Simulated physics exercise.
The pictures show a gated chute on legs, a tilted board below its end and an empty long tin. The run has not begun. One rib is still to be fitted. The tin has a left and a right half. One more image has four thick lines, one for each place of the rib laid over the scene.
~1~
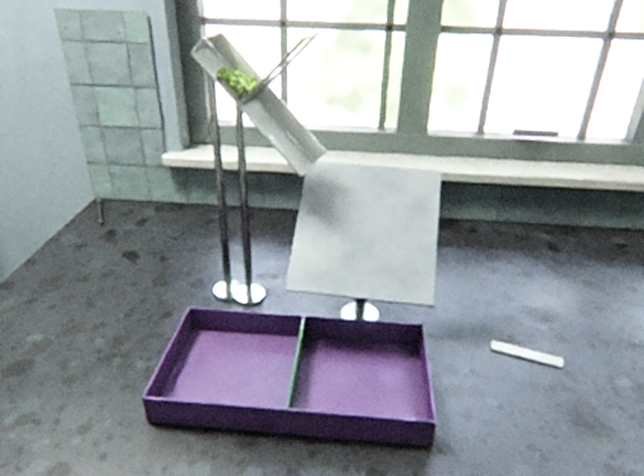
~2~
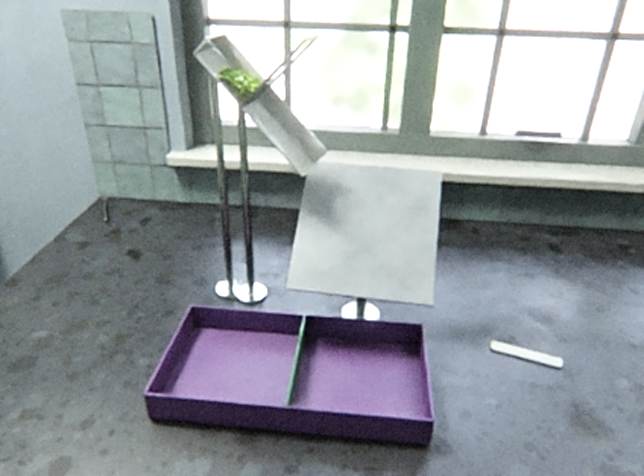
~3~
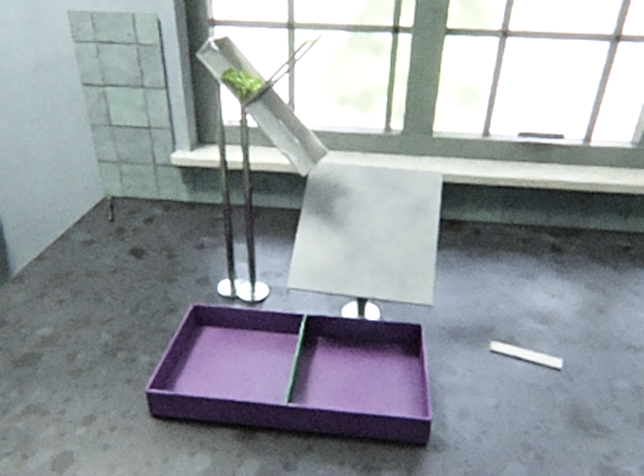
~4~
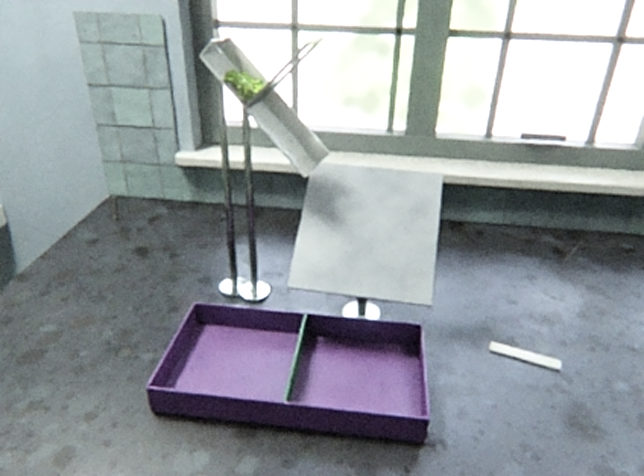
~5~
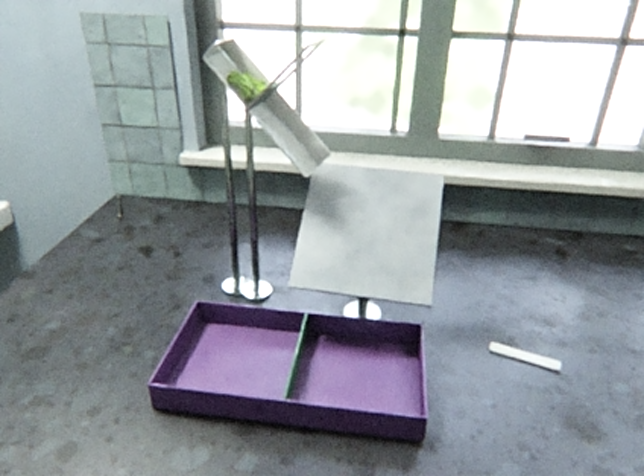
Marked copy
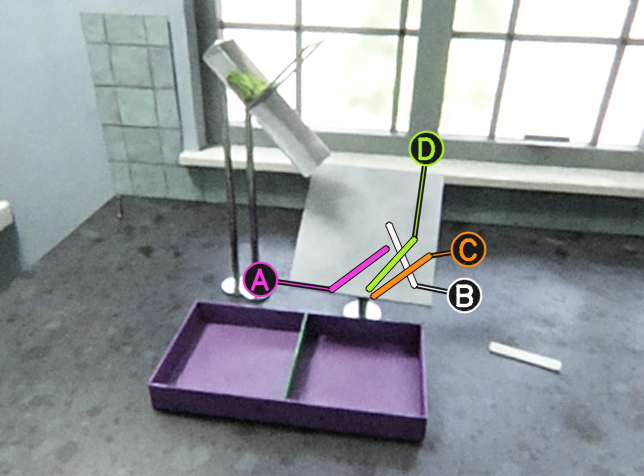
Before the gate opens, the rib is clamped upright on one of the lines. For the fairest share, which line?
Take A.
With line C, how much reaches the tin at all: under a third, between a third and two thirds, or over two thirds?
Over two thirds.
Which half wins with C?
The right half.
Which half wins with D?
Right.
On the marked copy, line A from (386, 248) to (331, 289); line B from (389, 225) to (414, 285); line C from (429, 256) to (373, 296); line D from (414, 239) to (369, 288).
Choosing A, of what is caught, about half in the left half, about half in the right.
Choosing B, of what is caught, none in the left half, all in the right.
Choosing C, of what is caught, none in the left half, all in the right.
Choosing D, of what is caught, none in the left half, all in the right.
